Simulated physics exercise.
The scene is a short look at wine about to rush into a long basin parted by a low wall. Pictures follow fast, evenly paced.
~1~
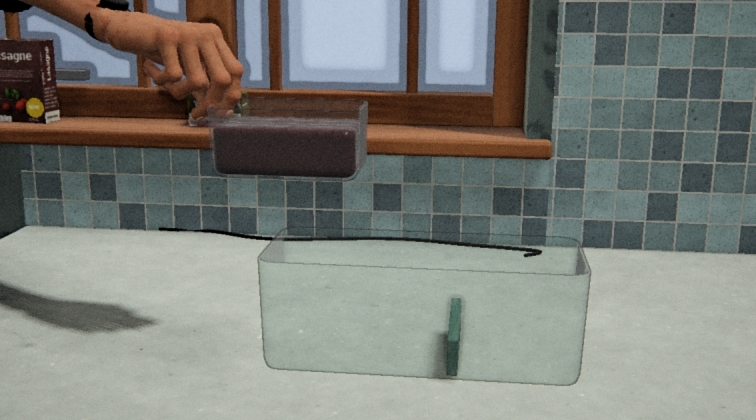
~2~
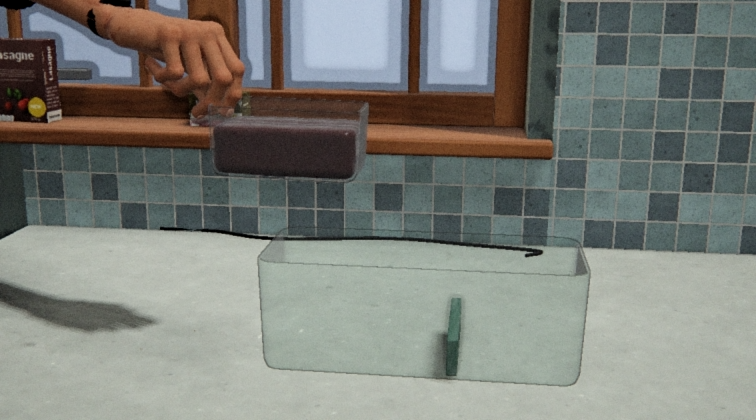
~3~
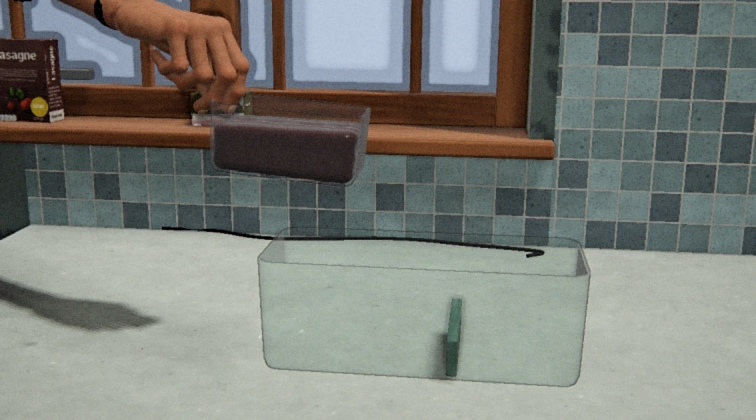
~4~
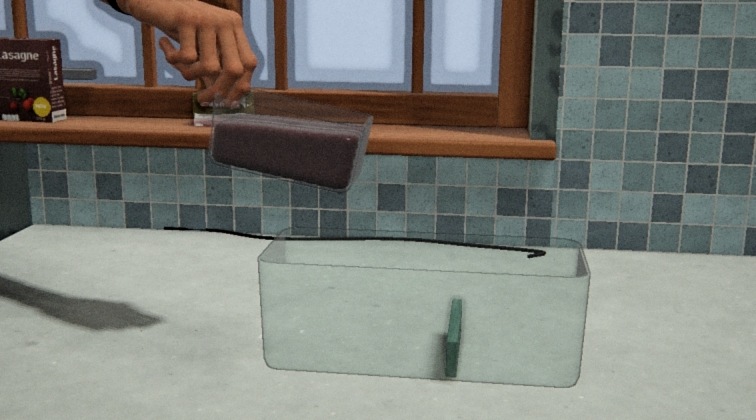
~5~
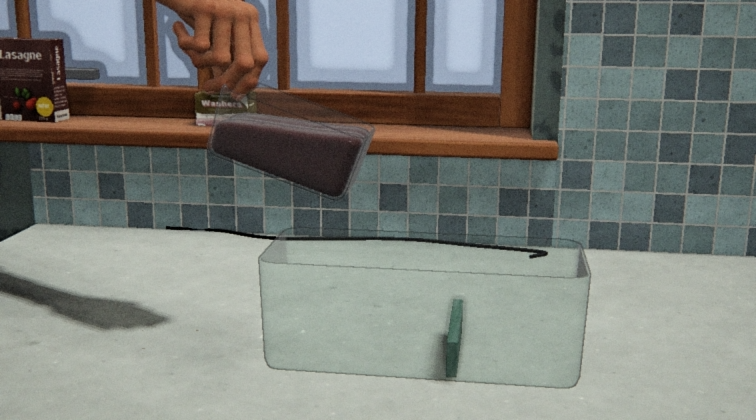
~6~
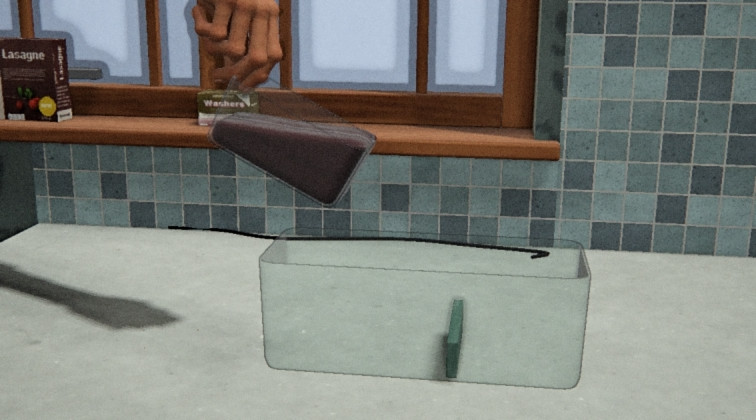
A hand tilts a clear container of dark wine rightward above a long, empty, divided basin.
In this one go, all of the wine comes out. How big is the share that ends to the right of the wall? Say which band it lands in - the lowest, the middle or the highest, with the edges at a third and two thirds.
The lowest band, under a third.
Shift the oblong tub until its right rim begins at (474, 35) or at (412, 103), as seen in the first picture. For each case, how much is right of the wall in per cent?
First try: Near 75 percent; second try: Near 55 percent.
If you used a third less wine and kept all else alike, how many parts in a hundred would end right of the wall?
Roughly 5 in a hundred.
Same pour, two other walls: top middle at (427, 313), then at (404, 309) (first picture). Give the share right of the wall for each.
Near 30 % and 60 %.
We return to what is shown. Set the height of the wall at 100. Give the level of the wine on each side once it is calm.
The left reaches some 60 %, the right about 10 %.
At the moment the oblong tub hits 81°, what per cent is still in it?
Roughly 30 percent.
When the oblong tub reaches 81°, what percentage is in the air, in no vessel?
It comes to around 35 per cent.
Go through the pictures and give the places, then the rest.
It leans 0°; its right rim is at (363, 108); the wine meets the walls at (222, 122) and (362, 126); the long basin's rim runs from (271, 245) to (584, 257); the wall's top is at (455, 319), in the first picture.
It leans 1°; its right rim is at (363, 110); the wine meets the walls at (223, 122) and (362, 127), in the second picture.
It leans 5°; its right rim is at (365, 115); the wine meets the walls at (224, 121) and (363, 129), in the third picture.
It leans 11°; its right rim is at (368, 123); the wine meets the walls at (225, 119) and (365, 131), in the fourth picture.
It leans 19°; its right rim is at (370, 135); the wine meets the walls at (225, 120) and (367, 133), in the fifth picture.
It leans 28°; its right rim is at (370, 148); the wine meets the walls at (225, 117) and (371, 141); 2 per cent is over the edge, in the sixth picture.
A moment on, the oblong tub is tipped on its side and 29 per cent is still to pour, 33 is left of the wall and 0 right of it.
Next, the oblong tub is tipped on its side and 10 per cent is still to pour, 83 is left of the wall and 2 right of it.
Then the oblong tub is tipped on its side and 3 per cent is still to pour, 86 is left of the wall and 7 right of it.
Later the oblong tub is tipped on its side and 1 per cent is still to pour, 89 is left of the wall and 7 right of it.
In the end 91 per cent lies left of the wall, 7 right of it and 2 outside.
